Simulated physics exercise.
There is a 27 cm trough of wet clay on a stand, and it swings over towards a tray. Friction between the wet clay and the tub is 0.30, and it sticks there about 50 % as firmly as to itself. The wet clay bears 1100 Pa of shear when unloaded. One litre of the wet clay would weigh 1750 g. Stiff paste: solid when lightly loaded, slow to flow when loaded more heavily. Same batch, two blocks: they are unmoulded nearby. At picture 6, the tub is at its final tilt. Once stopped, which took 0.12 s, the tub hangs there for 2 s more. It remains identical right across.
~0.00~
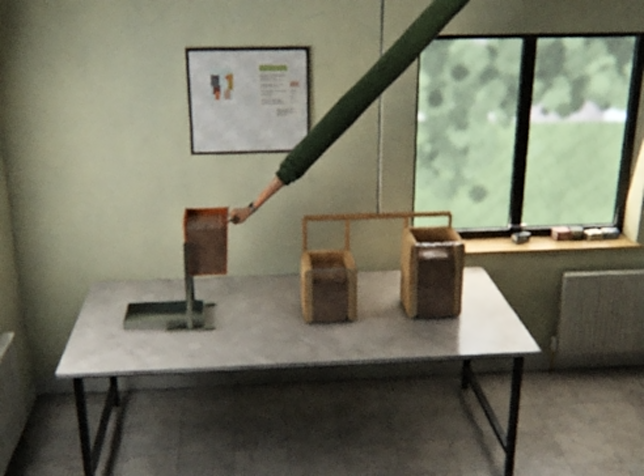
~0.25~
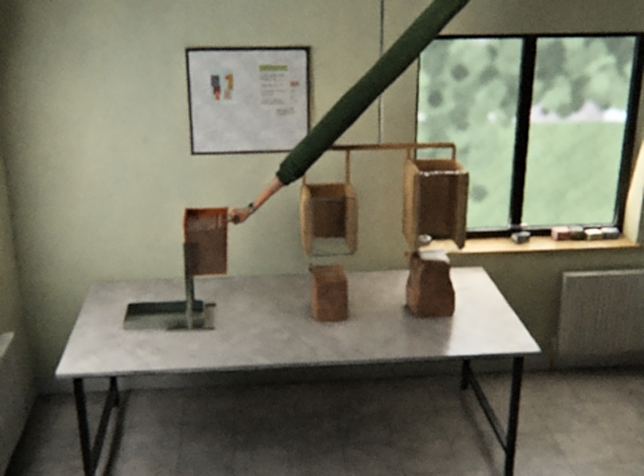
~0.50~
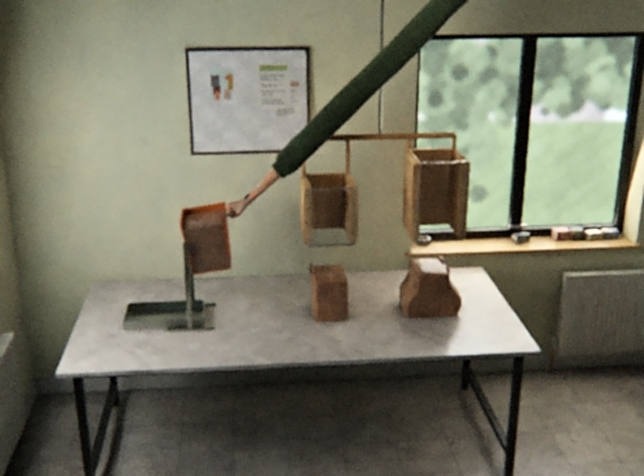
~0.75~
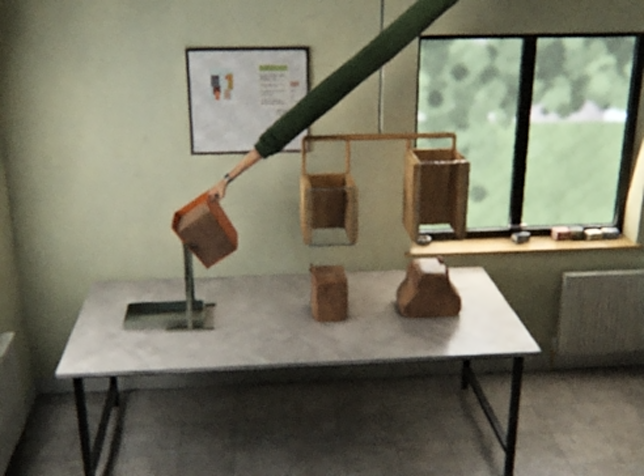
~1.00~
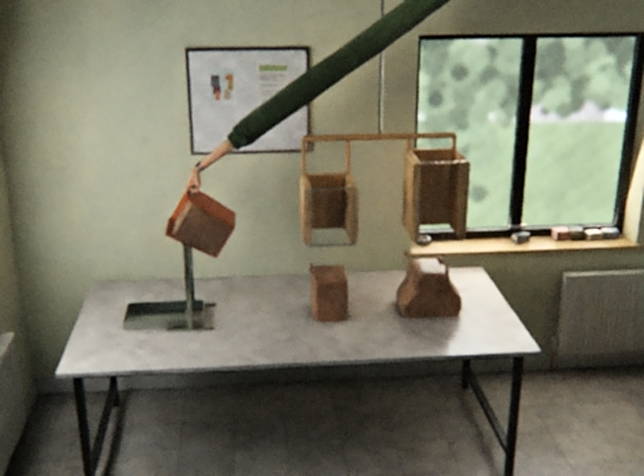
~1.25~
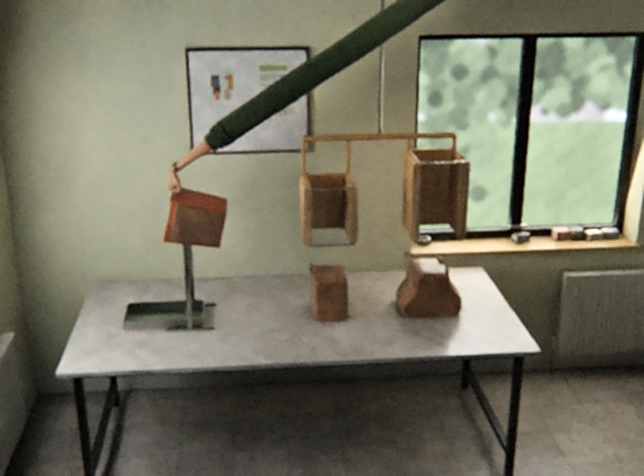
In a room, moulds lift off two clay blocks, the taller sags, and an arm tilts a tub.
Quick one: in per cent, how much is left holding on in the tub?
Expect around 100 %.
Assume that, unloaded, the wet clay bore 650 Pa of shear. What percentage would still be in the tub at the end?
Roughly 100 per cent.
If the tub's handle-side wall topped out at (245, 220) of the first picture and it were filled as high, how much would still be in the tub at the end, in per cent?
In that case some 100 per cent.
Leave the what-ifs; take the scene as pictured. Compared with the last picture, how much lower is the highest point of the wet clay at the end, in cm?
0 cm.
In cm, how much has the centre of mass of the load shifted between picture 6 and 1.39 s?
Something like 0 cm, I'd say.
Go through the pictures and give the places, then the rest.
The first frame shows handle-side rim at (226, 222), tilt 0 degrees; crest of the wet clay at (191, 230); block heights 24 cm, 34 cm (left to right).
The second frame shows handle-side rim at (226, 222), tilt 0 degrees; crest of the wet clay at (191, 230); block heights 24 cm, 31 cm (left to right).
The third frame shows handle-side rim at (223, 217), tilt 8 degrees; crest of the wet clay at (219, 224); block heights 24 cm, 26 cm (left to right).
The fourth frame shows handle-side rim at (207, 205), tilt 33 degrees; crest of the wet clay at (207, 212); block heights 24 cm, 25 cm (left to right).
The fifth frame shows handle-side rim at (186, 200), tilt 58 degrees; crest of the wet clay at (194, 206); block heights 24 cm, 25 cm (left to right).
The sixth frame shows handle-side rim at (170, 202), tilt 77 degrees; crest of the wet clay at (180, 206); block heights 24 cm, 25 cm (left to right).
After 1.39 s, the tub is at 77 degrees and holds 100 %.
After 1.56 s, the tub is at 77 degrees and holds 100 %.
After 1.73 s, the tub is at 77 degrees and holds 100 %.
After 1.90 s, the tub is at 77 degrees and holds 100 %.
After 3.25 s, the tub is at 77 degrees and holds 100 %.
